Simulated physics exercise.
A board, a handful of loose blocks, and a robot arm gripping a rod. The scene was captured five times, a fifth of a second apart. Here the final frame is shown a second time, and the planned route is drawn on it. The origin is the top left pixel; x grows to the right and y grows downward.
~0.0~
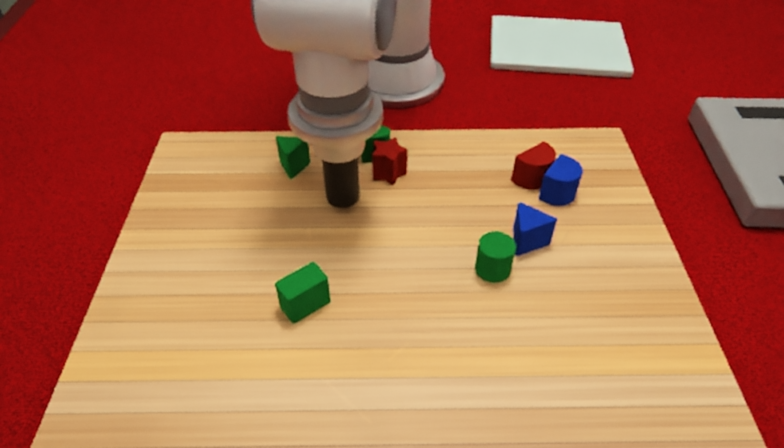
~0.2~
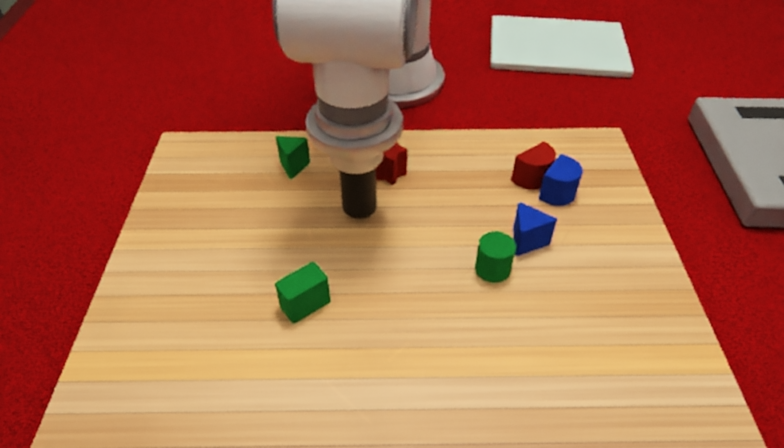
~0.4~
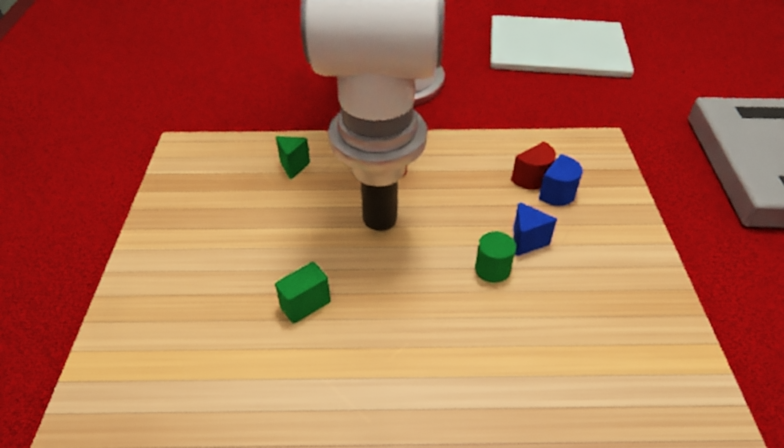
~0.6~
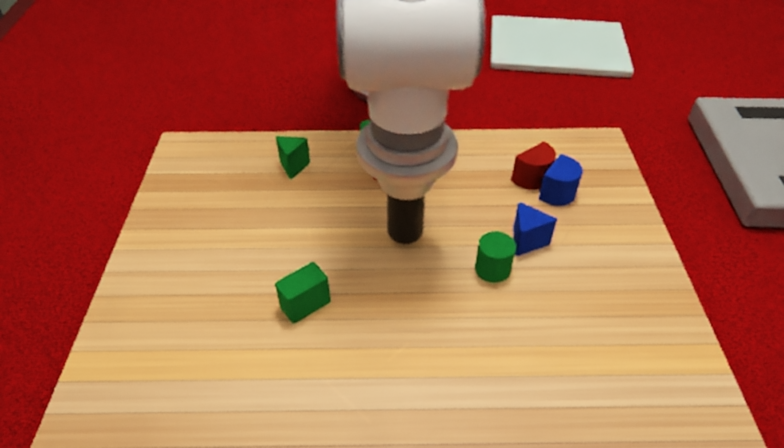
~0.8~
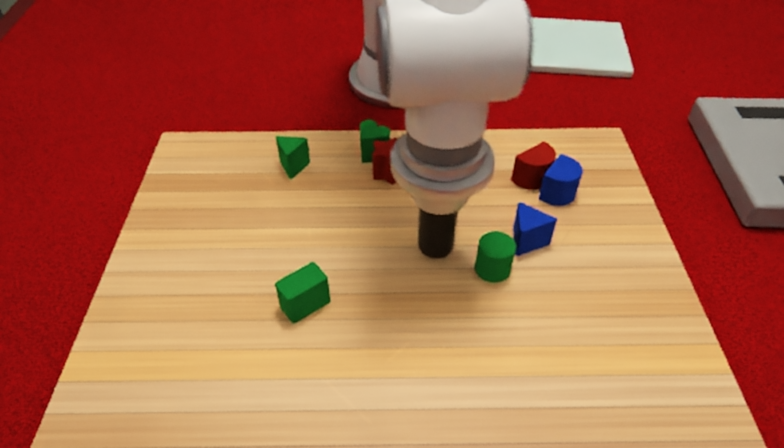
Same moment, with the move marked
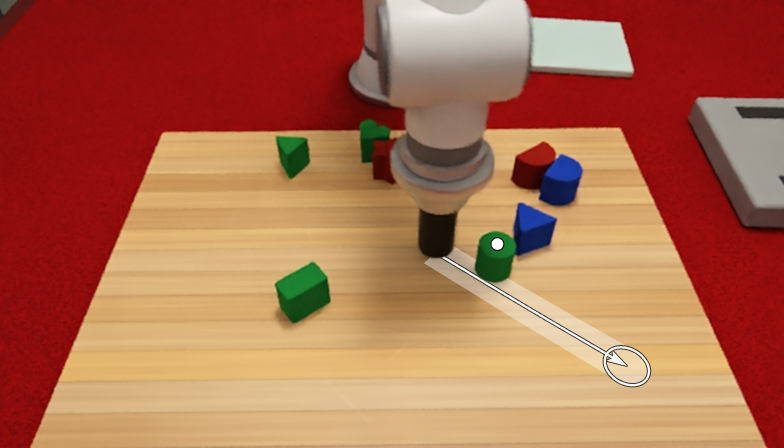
A robot arm gripping a dark rod moved steadily to the right and slightly toward the viewer across a wooden board, drawing nearer to a green disc while the scattered red, green and blue blocks stayed still.
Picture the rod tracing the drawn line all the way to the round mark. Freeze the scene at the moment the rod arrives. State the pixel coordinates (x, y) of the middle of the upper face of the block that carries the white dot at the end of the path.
It is at (538, 251).
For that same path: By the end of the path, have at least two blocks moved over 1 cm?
No, I don't think so.
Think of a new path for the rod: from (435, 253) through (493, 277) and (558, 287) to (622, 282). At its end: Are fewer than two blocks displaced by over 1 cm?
I expect so.
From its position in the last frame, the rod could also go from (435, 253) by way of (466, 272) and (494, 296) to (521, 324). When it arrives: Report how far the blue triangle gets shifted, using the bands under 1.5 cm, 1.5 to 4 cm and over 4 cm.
Band: Under 1.5 cm.
The line goes from (435, 253) directly to (627, 366); the dot is on the green disc.
On the path given first. One third of the way, rod at (494, 280); green disc at (530, 250).
Two thirds of the way, rod at (558, 318); green disc at (538, 251).
At the end, rod at (630, 360); green disc at (538, 251); blue triangle unmoved.
